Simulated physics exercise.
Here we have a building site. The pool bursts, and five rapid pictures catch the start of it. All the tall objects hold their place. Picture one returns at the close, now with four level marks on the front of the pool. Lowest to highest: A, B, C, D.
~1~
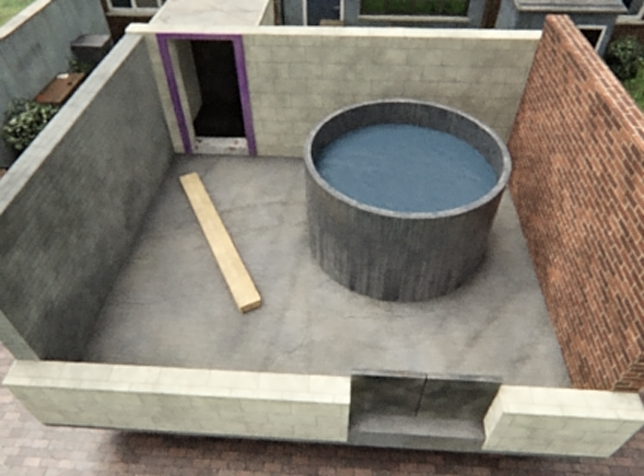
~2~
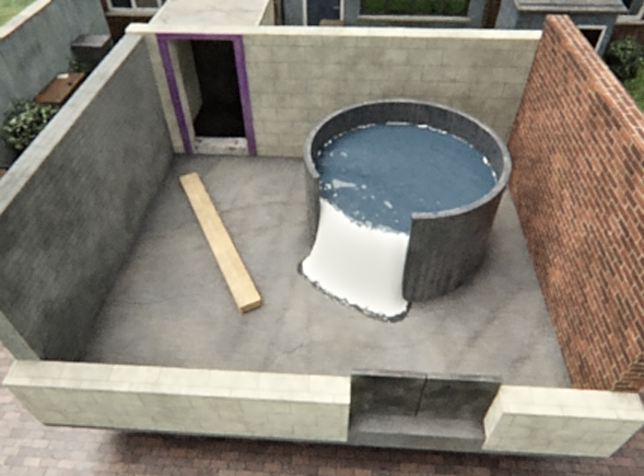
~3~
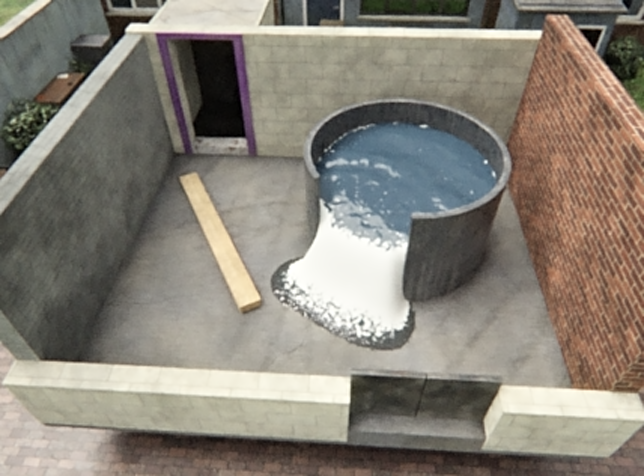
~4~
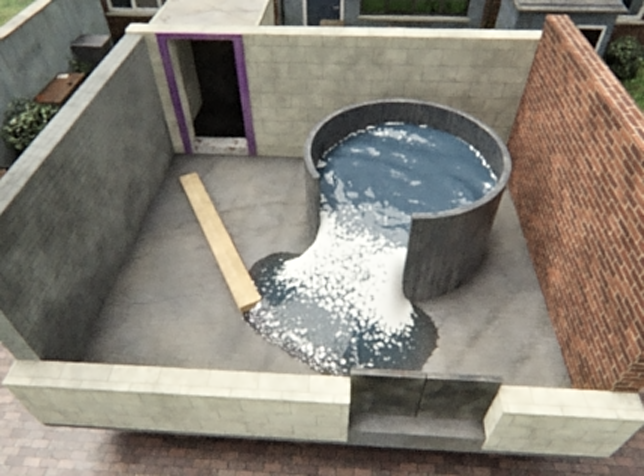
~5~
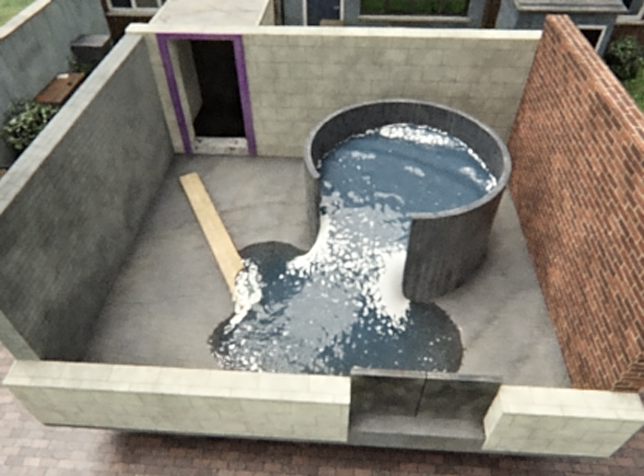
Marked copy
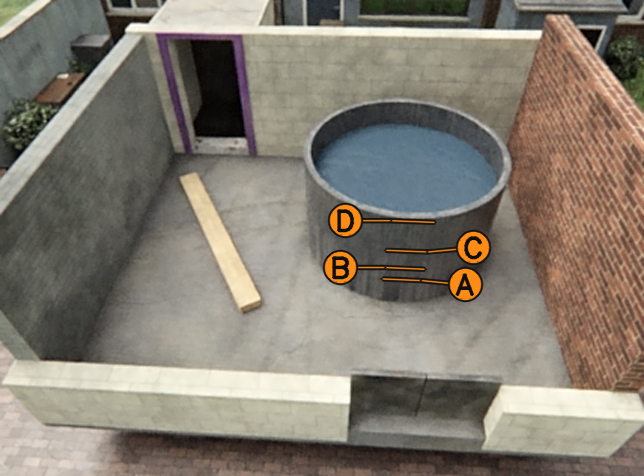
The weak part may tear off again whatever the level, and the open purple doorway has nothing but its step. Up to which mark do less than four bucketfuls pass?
Level B just does it.
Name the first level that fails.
C.
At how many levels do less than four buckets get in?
Two of the four.
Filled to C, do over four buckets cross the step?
Yes, that goes wrong.
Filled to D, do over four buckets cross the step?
Yes, that goes wrong.
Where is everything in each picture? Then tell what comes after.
The first picture shows water in the pool at rest, its middle at (402, 173); foot of the purple doorway at (221, 154); shut gate at (424, 379).
The second picture shows front seen at (308, 260), 2 % of the ground wet.
The third picture shows front seen at (292, 266), 6 % of the ground wet.
The fourth picture shows front seen at (257, 273), 13 % of the ground wet.
The fifth picture shows front seen at (237, 316), 22 % of the ground wet.
On the marked copy, A at (402, 279); B at (404, 268); C at (407, 251); D at (412, 221); from the bottom up A, B, C, D.
Choosing A, a splash gets over, under a bucket.
Choosing B, a bucket or two gets in.
Choosing C, some 15 bucketfuls get in.
Choosing D, dozens of bucketfuls pour in.
